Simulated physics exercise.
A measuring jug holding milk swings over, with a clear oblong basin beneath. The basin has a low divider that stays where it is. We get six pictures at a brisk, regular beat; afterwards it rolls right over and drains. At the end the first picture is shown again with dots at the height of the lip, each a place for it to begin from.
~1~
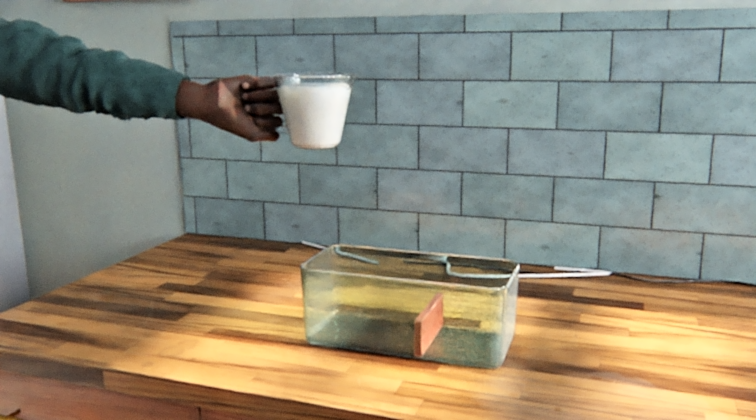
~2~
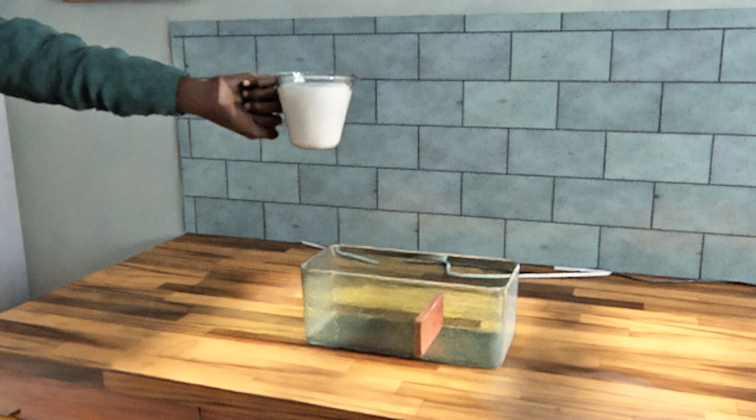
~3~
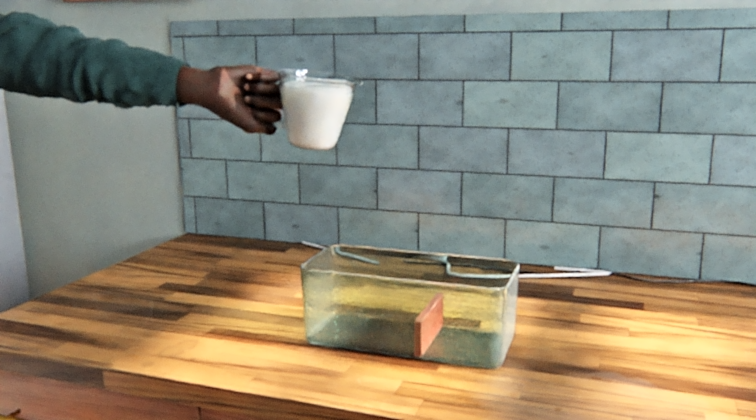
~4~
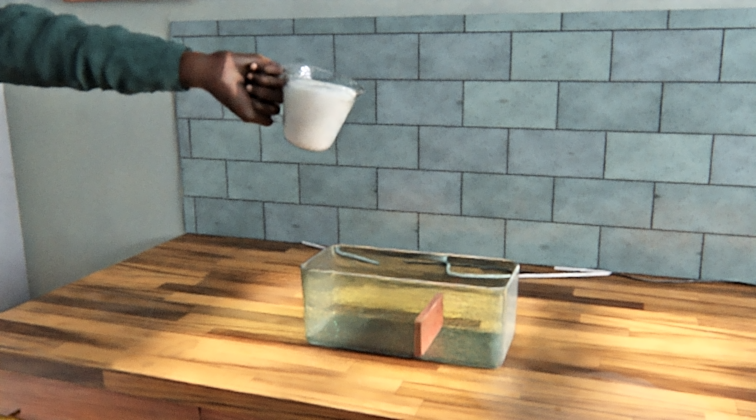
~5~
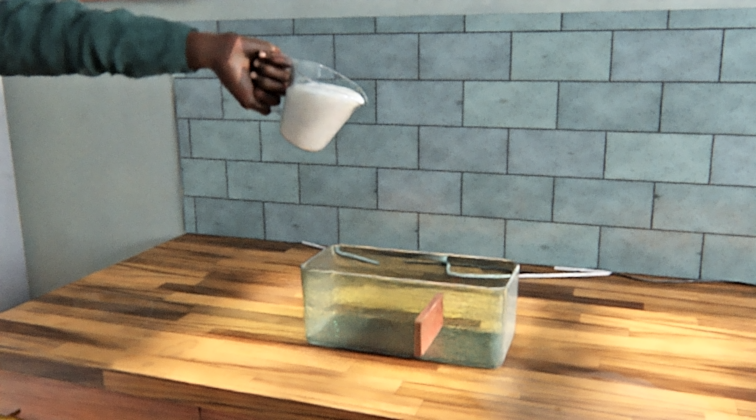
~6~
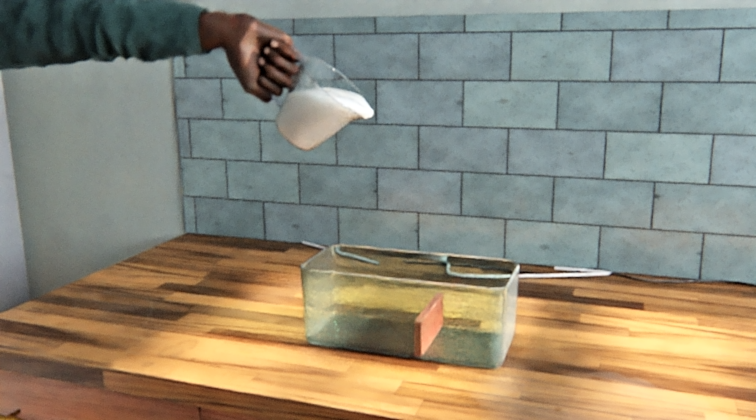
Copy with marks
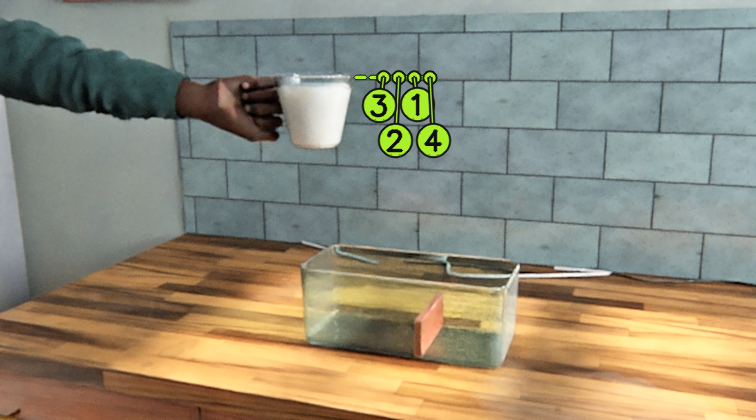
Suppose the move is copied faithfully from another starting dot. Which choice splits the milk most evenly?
The best place is 3.
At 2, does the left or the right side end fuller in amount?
More ends on the right.
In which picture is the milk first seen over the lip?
Picture 6.
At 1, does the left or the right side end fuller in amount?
More ends on the right.
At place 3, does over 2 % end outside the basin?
Yes, it does.
In lime, 1 at (414, 77); 2 at (398, 77); 3 at (383, 77); 4 at (429, 77).
Choosing 1, about 11 % ends left of the wall and 78 % right of it; 10 % is lost outside.
Choosing 2, about 20 % ends left of the wall and 74 % right of it; 6 % is lost outside.
Choosing 3, about 56 % ends left of the wall and 39 % right of it; 5 % is lost outside.
Choosing 4, about 17 % ends left of the wall and 73 % right of it; 10 % is lost outside.
